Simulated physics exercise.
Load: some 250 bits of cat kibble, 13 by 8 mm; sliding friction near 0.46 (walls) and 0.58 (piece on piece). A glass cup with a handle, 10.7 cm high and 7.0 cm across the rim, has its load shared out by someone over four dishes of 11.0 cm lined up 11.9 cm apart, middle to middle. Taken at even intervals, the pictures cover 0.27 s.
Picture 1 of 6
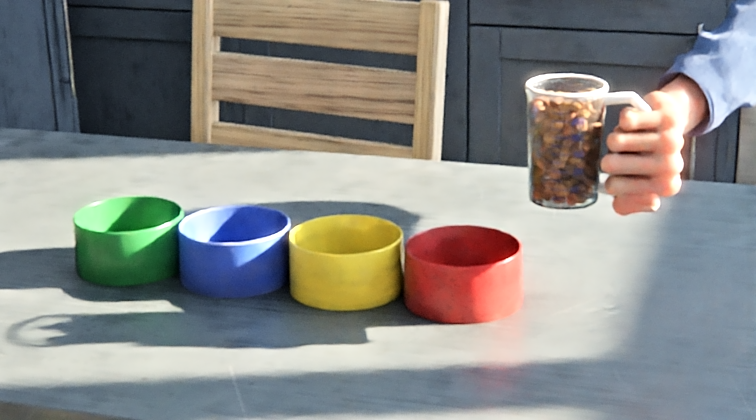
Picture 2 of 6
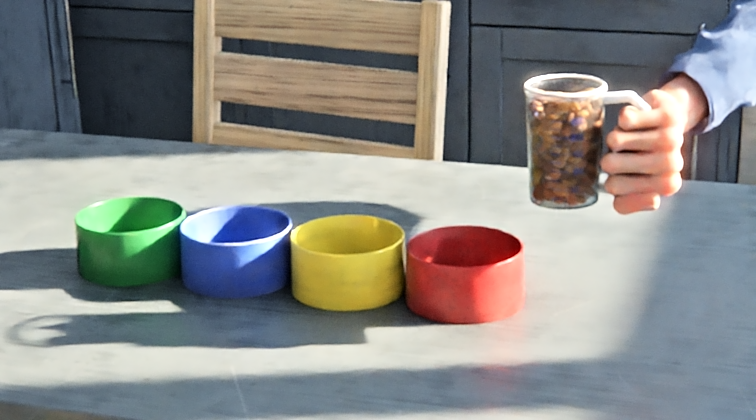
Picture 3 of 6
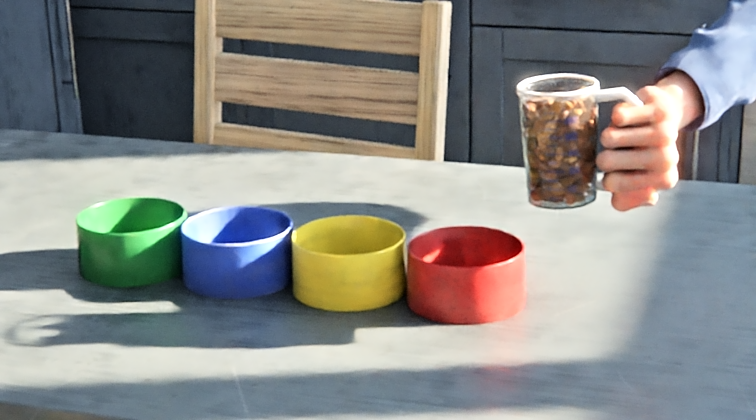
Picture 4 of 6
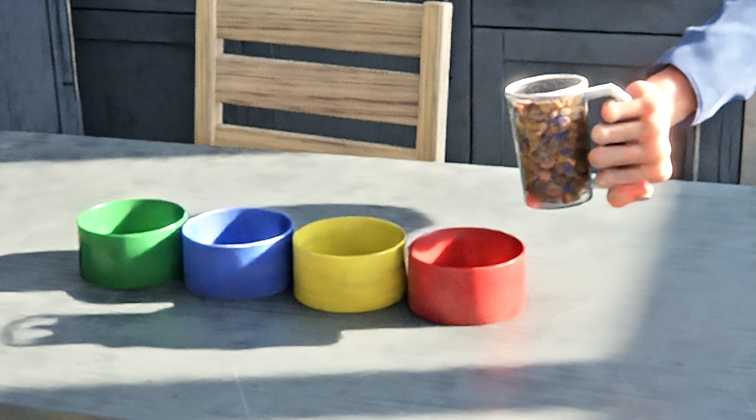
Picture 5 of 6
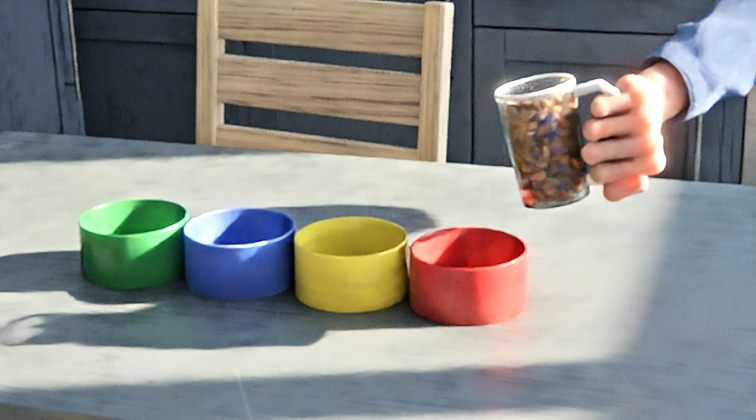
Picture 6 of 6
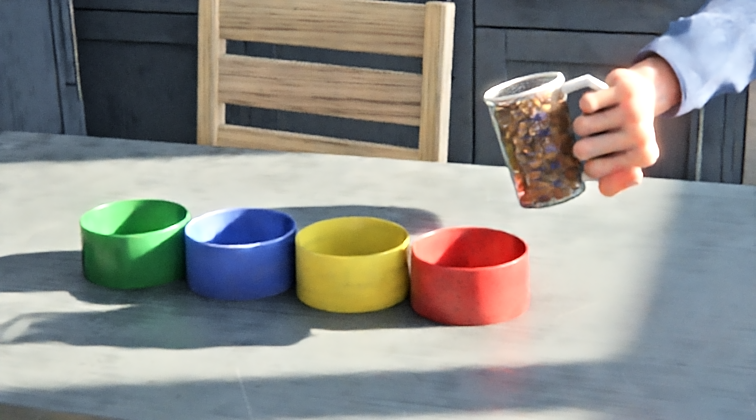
Glass cup of brown kibble, held by its handle, moving slightly left and tilting toward a row of four coloured dishes.
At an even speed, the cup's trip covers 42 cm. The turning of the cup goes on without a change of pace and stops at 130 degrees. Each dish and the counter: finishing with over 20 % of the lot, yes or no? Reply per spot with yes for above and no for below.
Red: No, below. Blue: Yes, above. Green: No, below. Yellow: No, below. Counter: No, below.
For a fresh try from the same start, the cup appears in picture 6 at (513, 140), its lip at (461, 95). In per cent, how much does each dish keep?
Per cent kept: Red 0, blue 10, green 90, yellow 0.
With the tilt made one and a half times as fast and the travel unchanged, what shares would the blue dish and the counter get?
I'd expect blue to end at 10 and the counter at 10.
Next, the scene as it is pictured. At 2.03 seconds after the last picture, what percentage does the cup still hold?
About 0 percent of the load.
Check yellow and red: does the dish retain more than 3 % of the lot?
Yellow yes; red no.
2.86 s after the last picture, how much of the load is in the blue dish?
Close to 90 percent of the load.
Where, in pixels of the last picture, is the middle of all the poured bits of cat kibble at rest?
Estimated resting centre: Around (239, 258).
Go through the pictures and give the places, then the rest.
In the first picture, cup at (565, 142), tilt 0 degrees, lip at (528, 83), moved 0.0 cm; middle of the pieces at (569, 146); red dish at (463, 246); yellow dish at (346, 235); blue dish at (234, 224); green dish at (128, 214).
In the second picture, cup at (565, 142), tilt 1 degrees, lip at (527, 84), moved 0.2 cm; middle of the pieces at (569, 146).
In the third picture, cup at (560, 142), tilt 4 degrees, lip at (520, 86), moved 0.7 cm; middle of the pieces at (565, 146).
In the fourth picture, cup at (552, 143), tilt 8 degrees, lip at (508, 89), moved 1.5 cm; middle of the pieces at (557, 146).
In the fifth picture, cup at (545, 142), tilt 12 degrees, lip at (498, 92), moved 2.3 cm; middle of the pieces at (551, 145).
In the sixth picture, cup at (538, 142), tilt 16 degrees, lip at (487, 95), moved 3.1 cm; middle of the pieces at (544, 144); red dish at (469, 248); yellow dish at (352, 237); blue dish at (241, 227); green dish at (135, 217).
Then, 1.22 s after the last picture, tilt 109 degrees; cup holds 85 %, blue 5 %, yellow 5 %.
Then, 2.03 s after the last picture, tilt 130 degrees; cup holds 0 %, blue 90 %, yellow 5 %.
Then, 2.86 s after the last picture, tilt 130 degrees; cup holds 0 %, blue 90 %, yellow 5 %.
In the end, red 0 %, blue 90 %, green 0 %, yellow 5 %, counter 5 %.
